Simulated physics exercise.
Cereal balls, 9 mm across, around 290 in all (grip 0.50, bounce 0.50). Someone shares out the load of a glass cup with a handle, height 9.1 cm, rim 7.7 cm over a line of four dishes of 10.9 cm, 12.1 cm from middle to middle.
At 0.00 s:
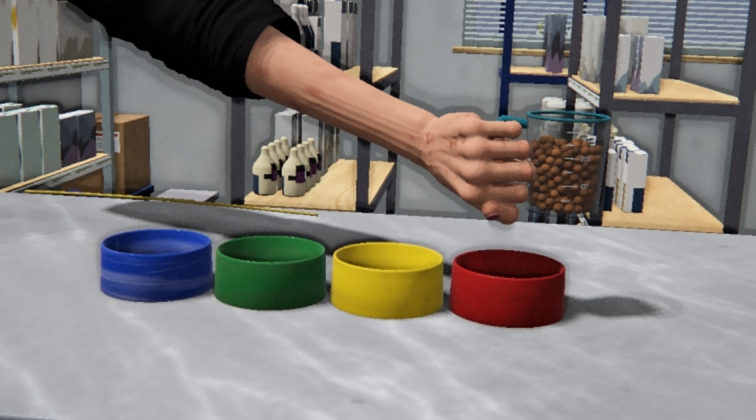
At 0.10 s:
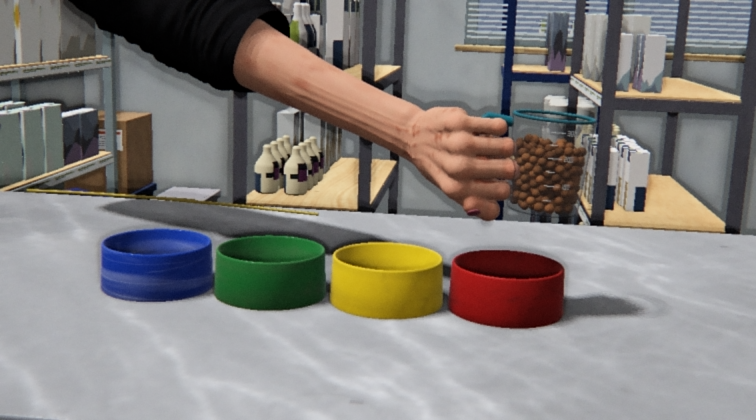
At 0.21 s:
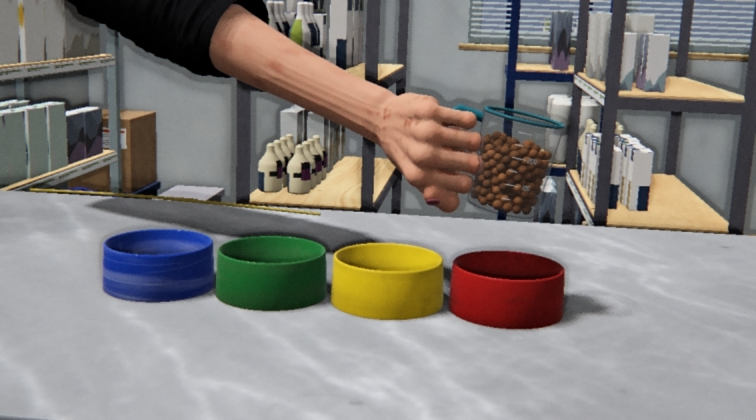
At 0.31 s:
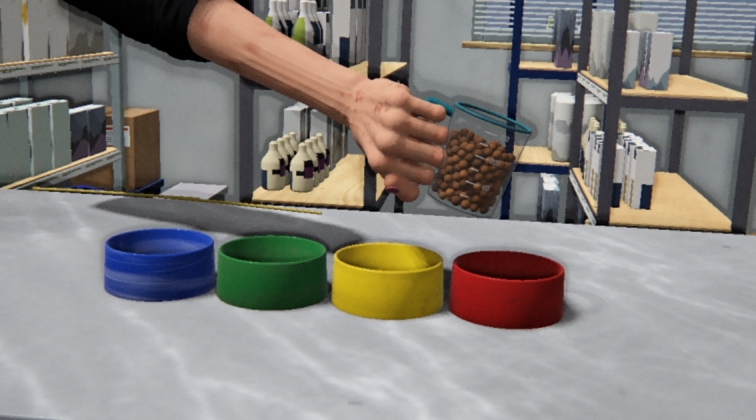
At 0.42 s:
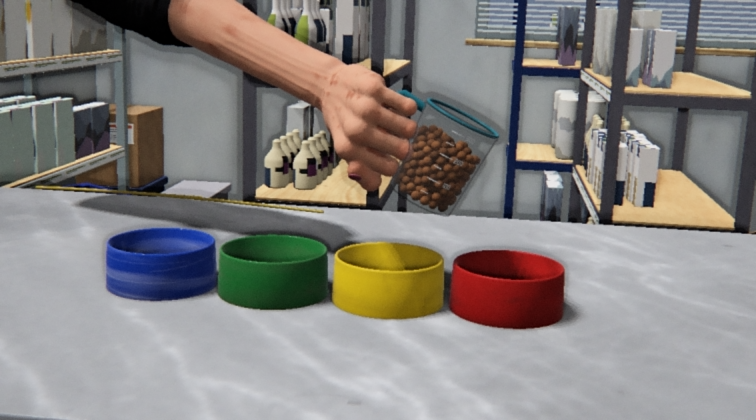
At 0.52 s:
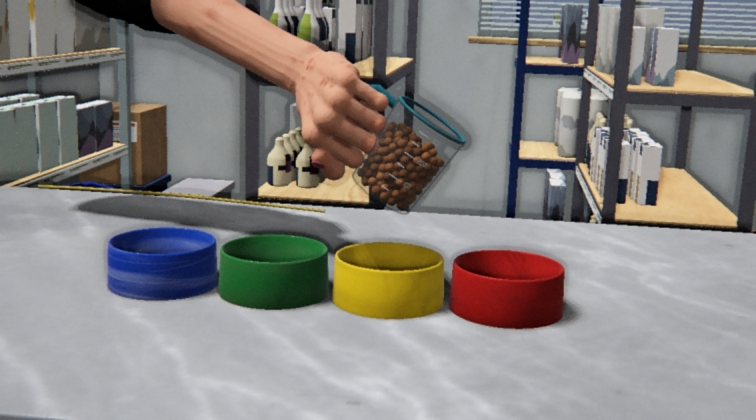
Above four coloured dishes, a hand carries a cup of brown balls left, tilting it.
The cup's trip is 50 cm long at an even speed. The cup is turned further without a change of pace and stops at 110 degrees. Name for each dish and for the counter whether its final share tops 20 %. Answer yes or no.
Red no, blue yes, green no, yellow no, counter no.
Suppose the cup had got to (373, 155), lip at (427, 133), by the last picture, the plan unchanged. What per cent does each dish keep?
Red 0, blue 100, green 0, yellow 0.
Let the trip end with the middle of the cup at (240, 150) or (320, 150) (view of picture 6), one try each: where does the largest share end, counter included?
Most goes to: Green, then yellow.
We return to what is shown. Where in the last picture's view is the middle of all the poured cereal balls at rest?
Near (156, 265).
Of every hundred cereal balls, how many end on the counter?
Roughly 0 per cent.
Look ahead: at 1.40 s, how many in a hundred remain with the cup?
About 95 per cent.
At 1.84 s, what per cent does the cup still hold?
Roughly 60 per cent.
After 1.05 s, tilt 69 degrees; cup holds 100 %.
After 1.40 s, tilt 94 degrees; cup holds 95 %.
After 1.84 s, tilt 110 degrees; cup holds 60 %, blue 35 %.
In the end, at 3.2 s, red 0 %, blue 100 %, green 0 %, yellow 0 %, counter 0 %.
